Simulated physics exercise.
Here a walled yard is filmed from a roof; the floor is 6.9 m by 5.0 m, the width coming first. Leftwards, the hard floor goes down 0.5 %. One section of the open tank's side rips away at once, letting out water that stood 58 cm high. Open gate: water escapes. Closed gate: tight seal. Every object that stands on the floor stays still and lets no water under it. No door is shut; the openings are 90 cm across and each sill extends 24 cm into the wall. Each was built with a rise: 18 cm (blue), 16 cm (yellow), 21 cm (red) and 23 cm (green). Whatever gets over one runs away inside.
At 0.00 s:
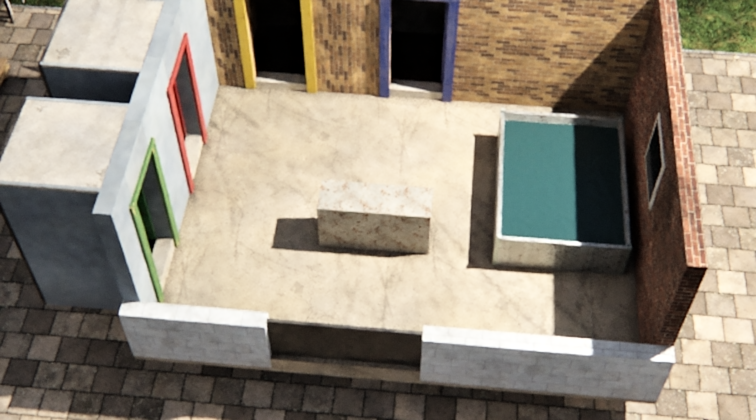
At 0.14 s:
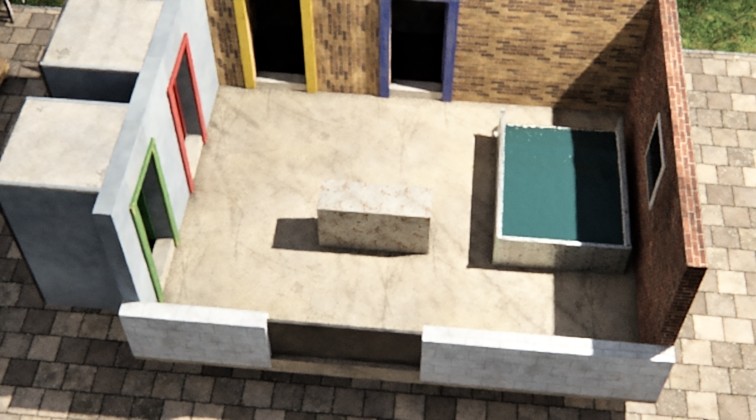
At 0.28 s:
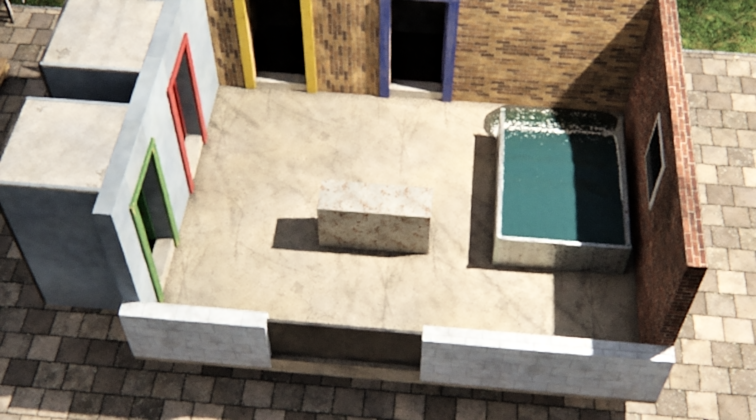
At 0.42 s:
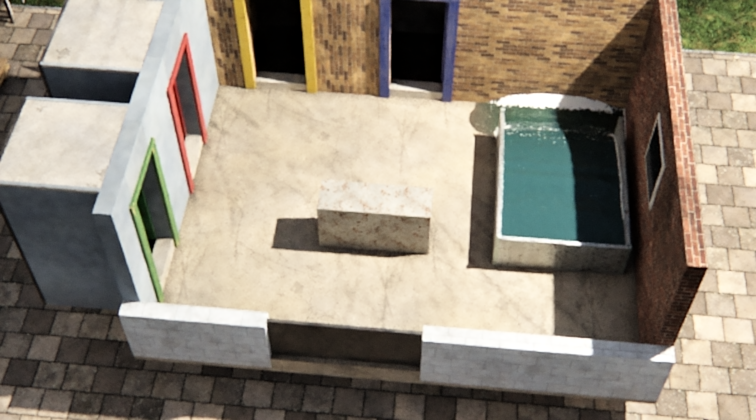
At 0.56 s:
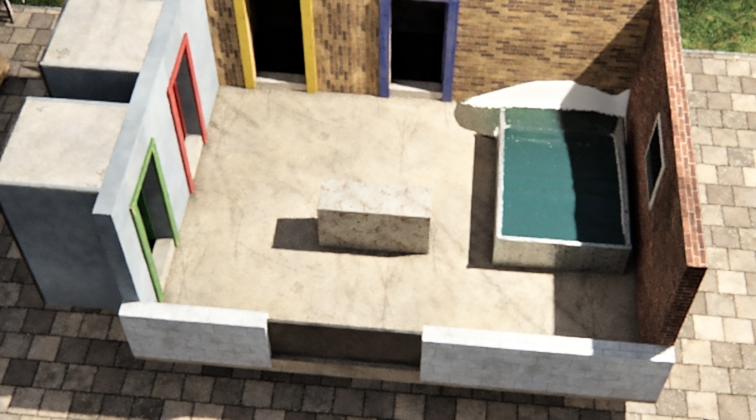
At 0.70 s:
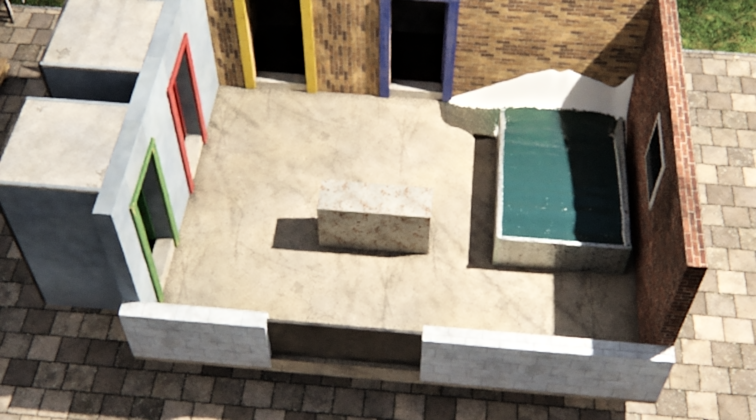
Water pours from the far side of the open tank and spreads leftward along the brick wall.
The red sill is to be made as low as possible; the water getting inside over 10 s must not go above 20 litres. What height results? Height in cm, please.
It would have to be roughly 13 cm high.
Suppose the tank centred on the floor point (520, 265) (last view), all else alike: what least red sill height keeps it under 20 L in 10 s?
Roughly 12.0 centimetres.
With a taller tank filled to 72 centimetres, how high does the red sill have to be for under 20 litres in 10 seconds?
Then a height close to 17 cm.
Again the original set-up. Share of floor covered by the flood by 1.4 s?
Approximately 15 %.
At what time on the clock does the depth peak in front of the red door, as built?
Peak time: About 3.2 s.
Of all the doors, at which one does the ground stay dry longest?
The green one comes last.
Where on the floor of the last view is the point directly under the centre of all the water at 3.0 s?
Near (501, 172).
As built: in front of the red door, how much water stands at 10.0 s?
It works out to about 10.5 centimetres deep.
After 1.4 s water covers 15 % of the floor, deepest (52 cm) near (611, 117); it has not reached the red door.
After 3.0 s water covers 50 % of the floor, deepest (32 cm) near (535, 136); 17 cm at the red door, 0 litres in over its 21 cm sill.
After 10.0 s water covers 95 % of the floor, deepest (16 cm) near (153, 334); 10 cm at the red door, 0 litres in over its 21 cm sill.
At the red door as built, the water arrived by 2.8 s and peaked near 20 cm at 3.2 s.
Run again over the same 10 s with other heights there, 32 litres in over 11.5 cm, 7 litres over 15.5 cm. The limit of 20 litres is kept from about 13 cm up.
